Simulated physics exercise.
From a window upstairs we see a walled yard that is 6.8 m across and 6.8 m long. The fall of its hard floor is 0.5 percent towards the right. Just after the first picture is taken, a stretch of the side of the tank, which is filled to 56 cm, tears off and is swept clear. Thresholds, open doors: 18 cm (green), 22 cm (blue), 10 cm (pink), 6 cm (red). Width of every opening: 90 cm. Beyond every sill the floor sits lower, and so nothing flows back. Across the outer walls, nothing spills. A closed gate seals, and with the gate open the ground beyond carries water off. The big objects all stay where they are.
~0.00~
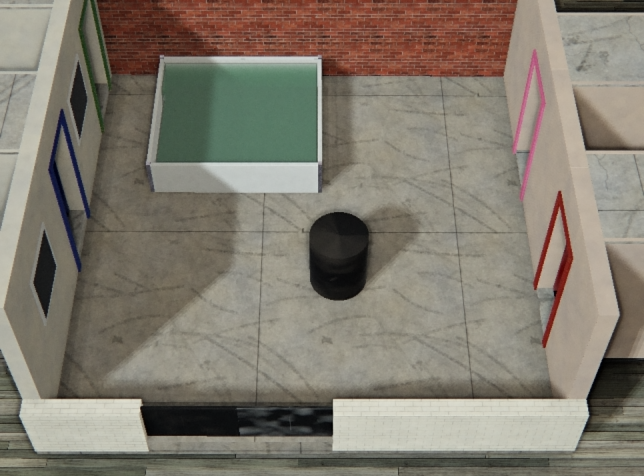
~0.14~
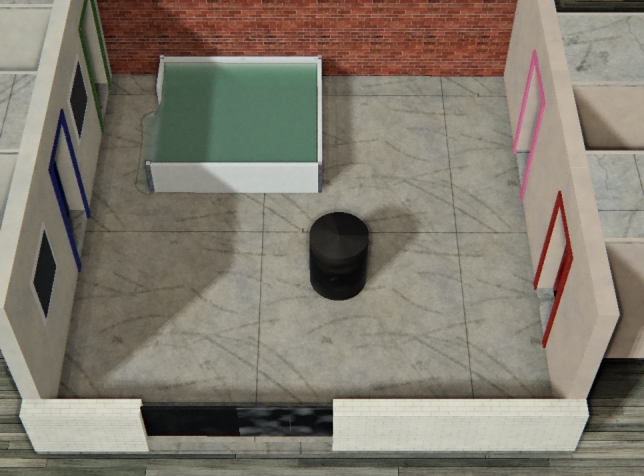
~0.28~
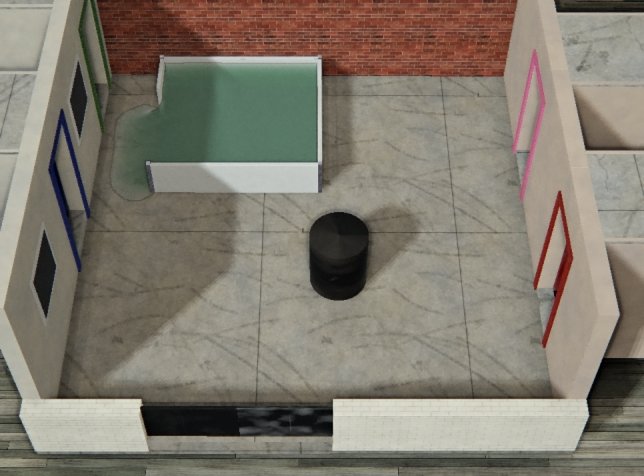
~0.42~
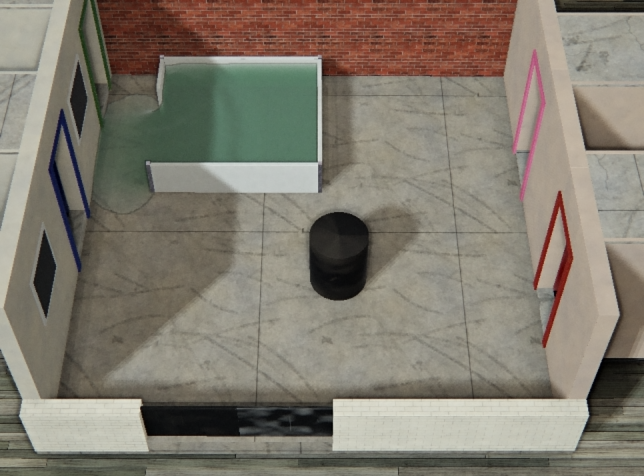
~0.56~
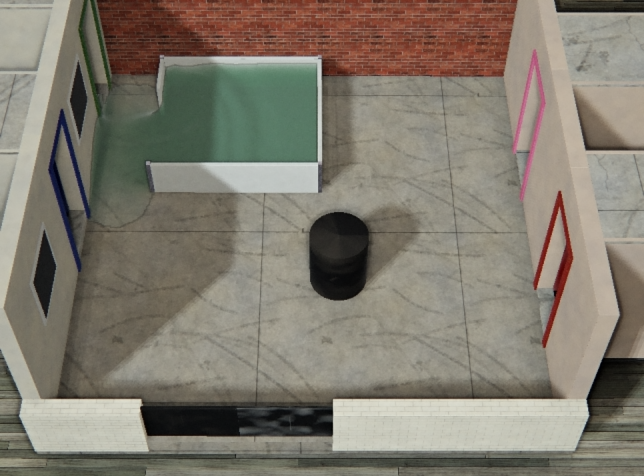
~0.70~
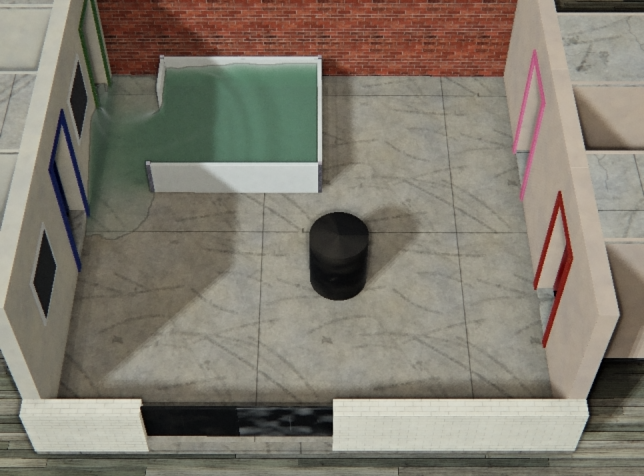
At first, green water sits still in a white-walled tank near the brick wall of a yard, behind a black cylinder. Then part of the tank's left side is gone, and water pours through the gap, spreads across the floor to the left wall, and creeps along it towards the blue-framed opening.
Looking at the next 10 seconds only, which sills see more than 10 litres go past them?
Over those seconds, the green door sees more than 10 litres; the blue door sees 10 litres or less; the pink door sees 10 litres or less; the red door sees more than 10 litres.
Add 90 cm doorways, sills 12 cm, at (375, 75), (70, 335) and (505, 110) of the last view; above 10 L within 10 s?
In that order: Short of it, short of it, short of it.
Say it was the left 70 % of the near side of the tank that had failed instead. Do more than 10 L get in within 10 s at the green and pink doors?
Door green stays within, door pink stays within.
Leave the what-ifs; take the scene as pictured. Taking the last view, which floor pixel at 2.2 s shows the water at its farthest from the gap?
That's around (55, 414) in the last picture.
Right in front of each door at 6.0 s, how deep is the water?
Depths in centimetres - green: 17, blue: 9, pink: 5, red: 9.
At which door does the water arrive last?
That would be the red door, last of all.
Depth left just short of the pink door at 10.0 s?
It's about 8.5 cm.
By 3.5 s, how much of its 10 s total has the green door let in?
By then it's near 80% of the total.
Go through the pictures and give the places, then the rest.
In the first frame, still water, 56 cm deep, in the tank at (238, 112).
In the second frame, the front is at (152, 114), 0.9 m from the gap at (159, 145); 0.3 m2 of floor is under water; 56 cm left at the back of the tank.
In the third frame, water pours out at (159, 145) and has run 1.0 m, to (142, 109); typically 10 cm deep outside, 56 cm at the tank's back.
In the fourth frame, the front is at (107, 109), 1.4 m from the gap at (159, 146); 2.1 m2 of floor is under water; 56 cm left at the back of the tank.
In the fifth frame, the front is at (110, 92), 1.7 m from the gap at (159, 146); 2.4 m2 of floor is under water; 56 cm left at the back of the tank.
In the sixth frame, the front is at (112, 79), 2.0 m from the gap at (159, 146); 2.7 m2 of floor is under water; 56 cm left at the back of the tank.
After 1.4 s water covers 10 % of the floor and is deepest (46 cm) near (110, 159); green door 28 cm at the sill, 21 L in, blue door 15 cm at the sill, 0 L in, pink door not reached, red door not reached.
After 2.2 s water covers 25 % of the floor and is deepest (42 cm) near (112, 82); green door 28 cm at the sill, 52 L in, blue door 18 cm at the sill, 0 L in, pink door not reached, red door not reached.
After 3.5 s water covers 45 % of the floor and is deepest (34 cm) near (112, 82); green door 27 cm at the sill, 105 L in, blue door 14 cm at the sill, 0 L in, pink door not reached, red door not reached.
After 6.0 s water covers 70 % of the floor and is deepest (21 cm) near (104, 127); green door 17 cm at the sill, 125 L in, blue door 9 cm at the sill, 0 L in, pink door 5 cm at the sill, 0 L in, red door 9 cm at the sill, 0 L in.
After 10.0 s water covers 90 % of the floor and is deepest (14 cm) near (144, 151); green door 14 cm at the sill, 128 L in, blue door 7 cm at the sill, 0 L in, pink door 8 cm at the sill, 0 L in, red door 11 cm at the sill, 52 L in.
